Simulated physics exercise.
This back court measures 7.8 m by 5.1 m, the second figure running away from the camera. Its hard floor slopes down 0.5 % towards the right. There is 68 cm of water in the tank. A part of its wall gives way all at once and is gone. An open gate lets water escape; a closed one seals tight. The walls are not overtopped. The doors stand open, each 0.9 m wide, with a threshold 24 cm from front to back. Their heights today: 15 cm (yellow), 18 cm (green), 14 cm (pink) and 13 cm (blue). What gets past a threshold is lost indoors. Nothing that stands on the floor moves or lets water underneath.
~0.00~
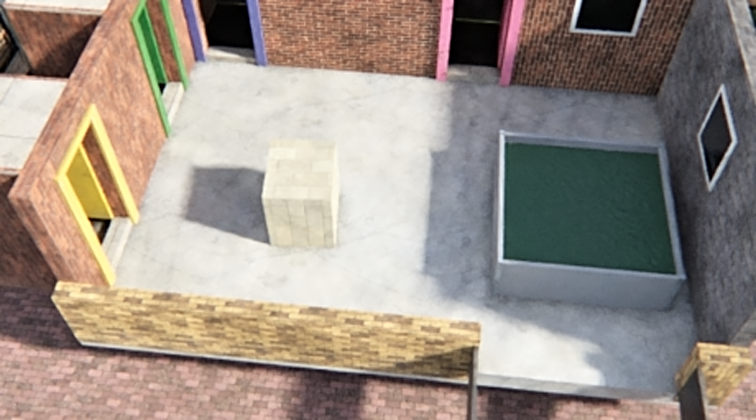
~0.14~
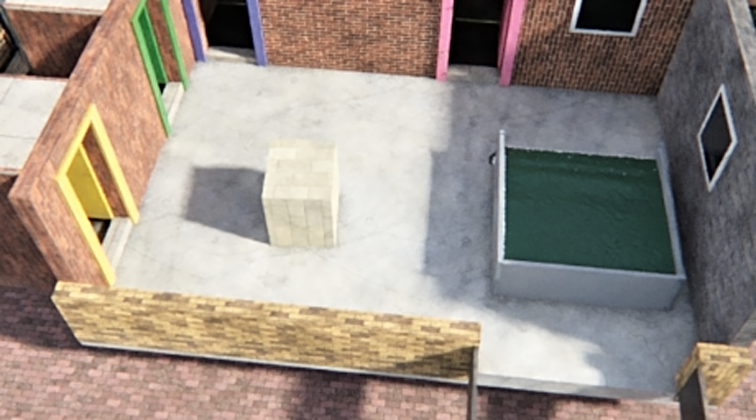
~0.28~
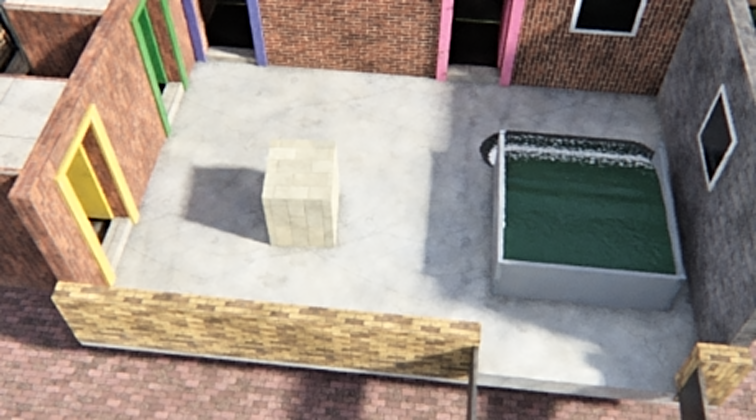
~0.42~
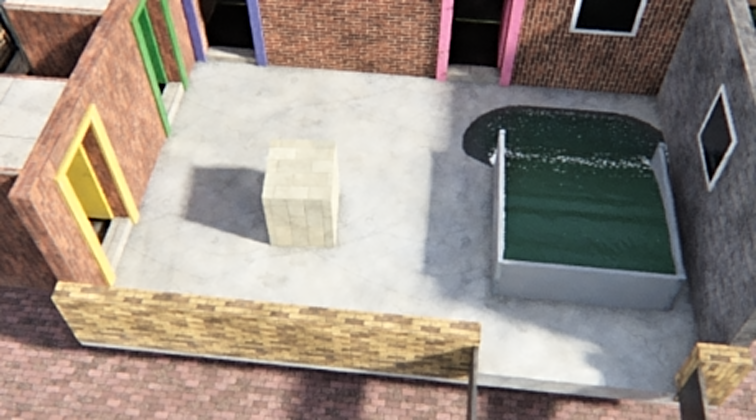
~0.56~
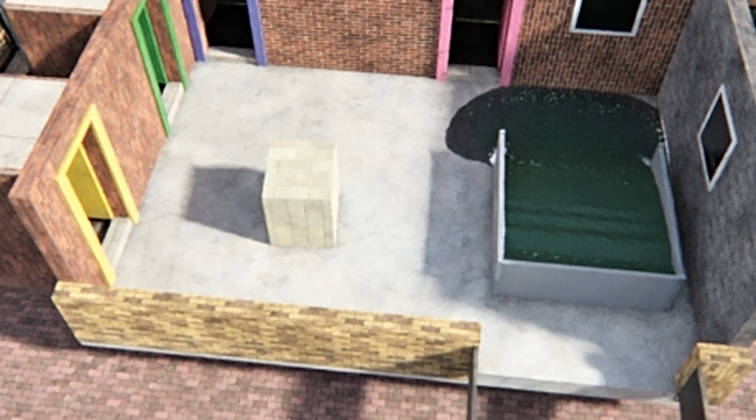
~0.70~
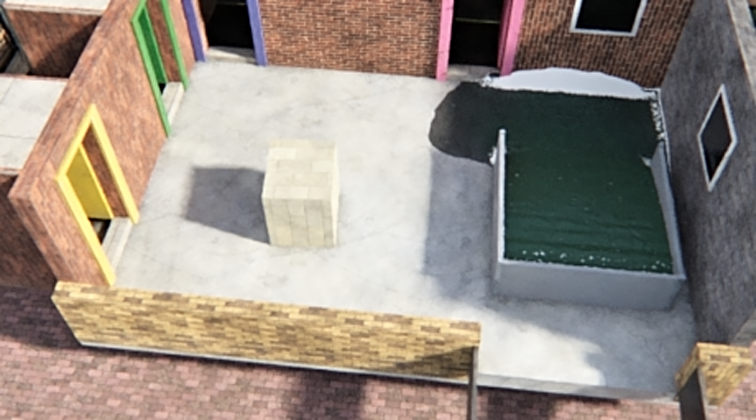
Green water in a grey-walled tank pouring out over its far side and spreading across the pale courtyard floor toward the brick wall.
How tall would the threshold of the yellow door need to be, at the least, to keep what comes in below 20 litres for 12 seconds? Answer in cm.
It would have to be roughly 7 cm high.
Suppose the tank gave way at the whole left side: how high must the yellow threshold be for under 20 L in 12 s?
About 20 cm.
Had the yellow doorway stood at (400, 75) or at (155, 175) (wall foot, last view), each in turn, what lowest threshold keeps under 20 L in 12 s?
Roughly 9.5 and 13.0 cm.
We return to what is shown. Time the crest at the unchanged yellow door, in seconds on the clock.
At about 5.0 s.
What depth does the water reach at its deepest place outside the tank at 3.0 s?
About 34 cm.
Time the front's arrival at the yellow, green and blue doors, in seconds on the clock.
Arrival: Yellow 4.0 s, green 3.0 s, blue 2.6 s.
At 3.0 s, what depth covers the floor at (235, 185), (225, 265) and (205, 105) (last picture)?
In that order: 0, 0 and 3 cm.
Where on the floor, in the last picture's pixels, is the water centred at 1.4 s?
Around (572, 177).
After 1.4 s water covers 20 % of the floor, deepest (56 cm) near (644, 97); it has not reached the yellow door.
After 3.0 s water covers 45 % of the floor, deepest (34 cm) near (643, 170); it has not reached the yellow door.
After 12.0 s water covers 100 % of the floor, deepest (14 cm) near (700, 378); 8 cm at the yellow door, 0 litres in over its 15 cm threshold.
At the yellow door as built, the water arrived by 4.2 s and peaked near 11 cm at 4.8 s.
With a threshold of 6.5 cm, 28 litres would have come in within the 12 s; with 8.5 cm, 9 litres. So under 20 litres takes about 7 cm.
